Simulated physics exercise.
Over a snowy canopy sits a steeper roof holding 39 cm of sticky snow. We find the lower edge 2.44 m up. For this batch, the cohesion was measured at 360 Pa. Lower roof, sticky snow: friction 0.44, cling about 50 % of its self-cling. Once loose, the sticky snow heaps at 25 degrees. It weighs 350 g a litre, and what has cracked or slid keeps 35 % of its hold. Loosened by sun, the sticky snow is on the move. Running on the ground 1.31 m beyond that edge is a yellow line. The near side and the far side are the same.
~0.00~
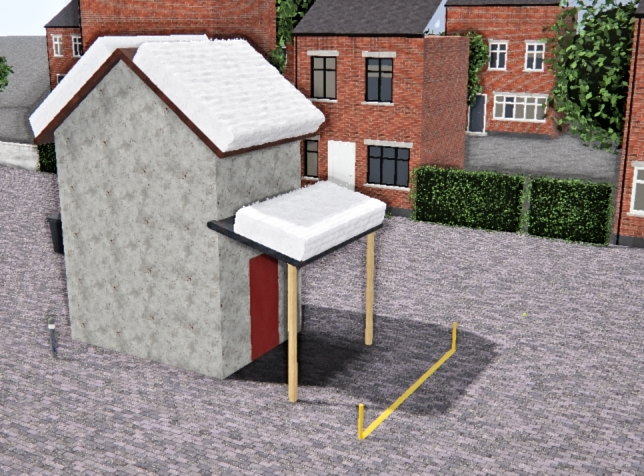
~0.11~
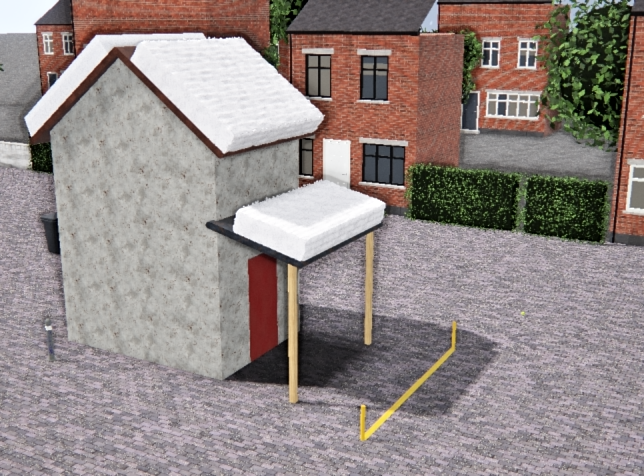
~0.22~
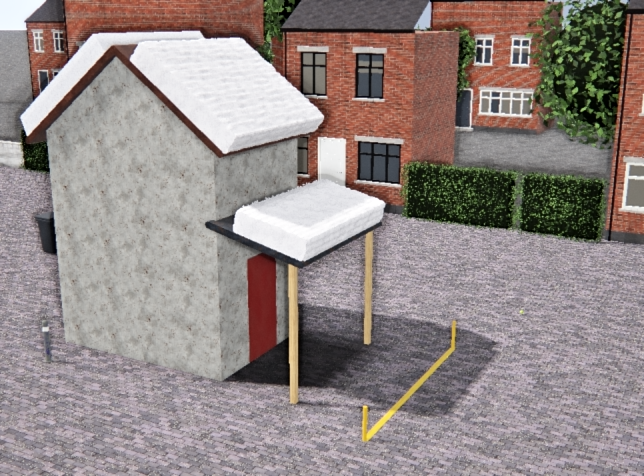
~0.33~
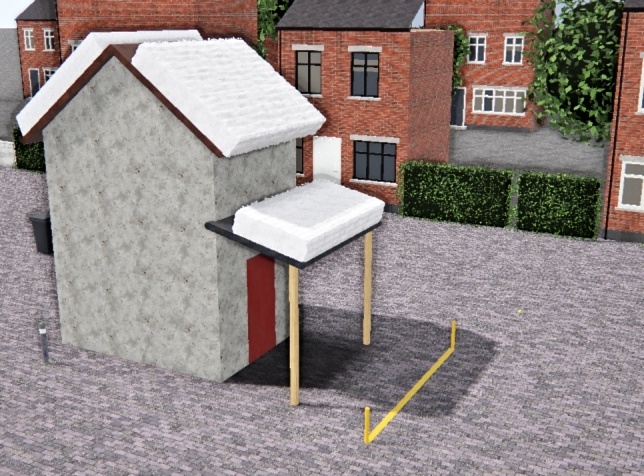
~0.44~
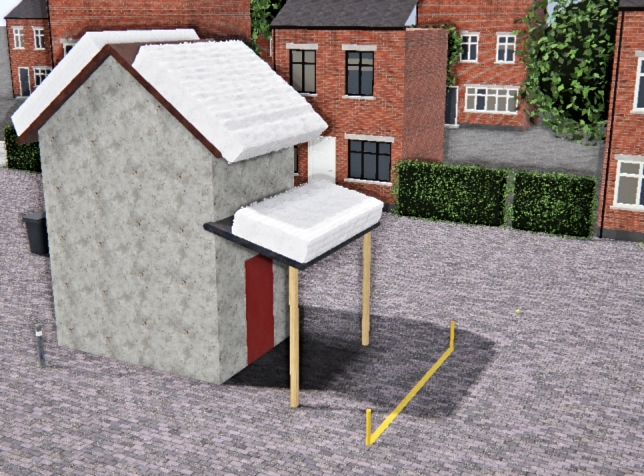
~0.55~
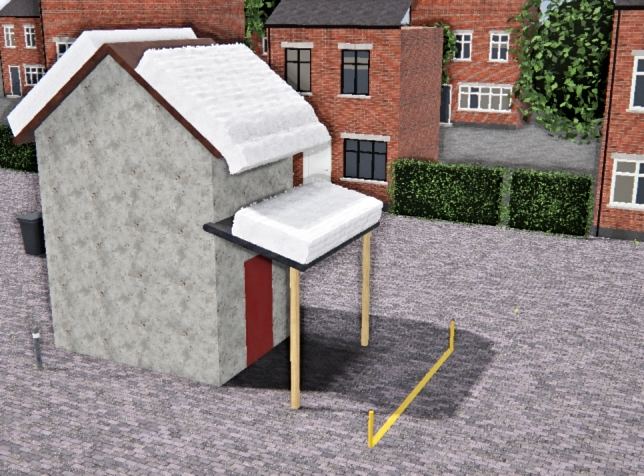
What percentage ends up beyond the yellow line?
About 44 %.
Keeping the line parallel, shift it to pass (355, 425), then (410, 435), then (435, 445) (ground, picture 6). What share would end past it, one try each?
About 55 %, 35 %, 25 %.
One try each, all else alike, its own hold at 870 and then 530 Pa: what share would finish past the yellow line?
Going in order, it's 30 % and then 40 %.
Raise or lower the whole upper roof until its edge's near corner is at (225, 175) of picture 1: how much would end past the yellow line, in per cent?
Roughly 35 %.
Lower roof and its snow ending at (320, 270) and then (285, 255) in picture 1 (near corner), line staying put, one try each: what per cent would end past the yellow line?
Try 1: 45 %; try 2: 45 %.
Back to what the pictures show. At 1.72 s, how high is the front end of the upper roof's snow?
2.0 m, roughly.
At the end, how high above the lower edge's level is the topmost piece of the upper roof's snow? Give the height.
0.7 m or so.
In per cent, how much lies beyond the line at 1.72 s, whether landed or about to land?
Roughly 0 per cent.
By 1.09 s, none is below the lower edge and 0 % is past the line.
By 1.72 s, 16 % is below the lower edge and 0 % is past the line.
By 2.36 s, 65 % is below the lower edge and 40 % is past the line.
By 3.00 s, 67 % is below the lower edge and 44 % is past the line.
By 3.70 s, at the end, 67 % is below the lower edge and 44 % is past the line.
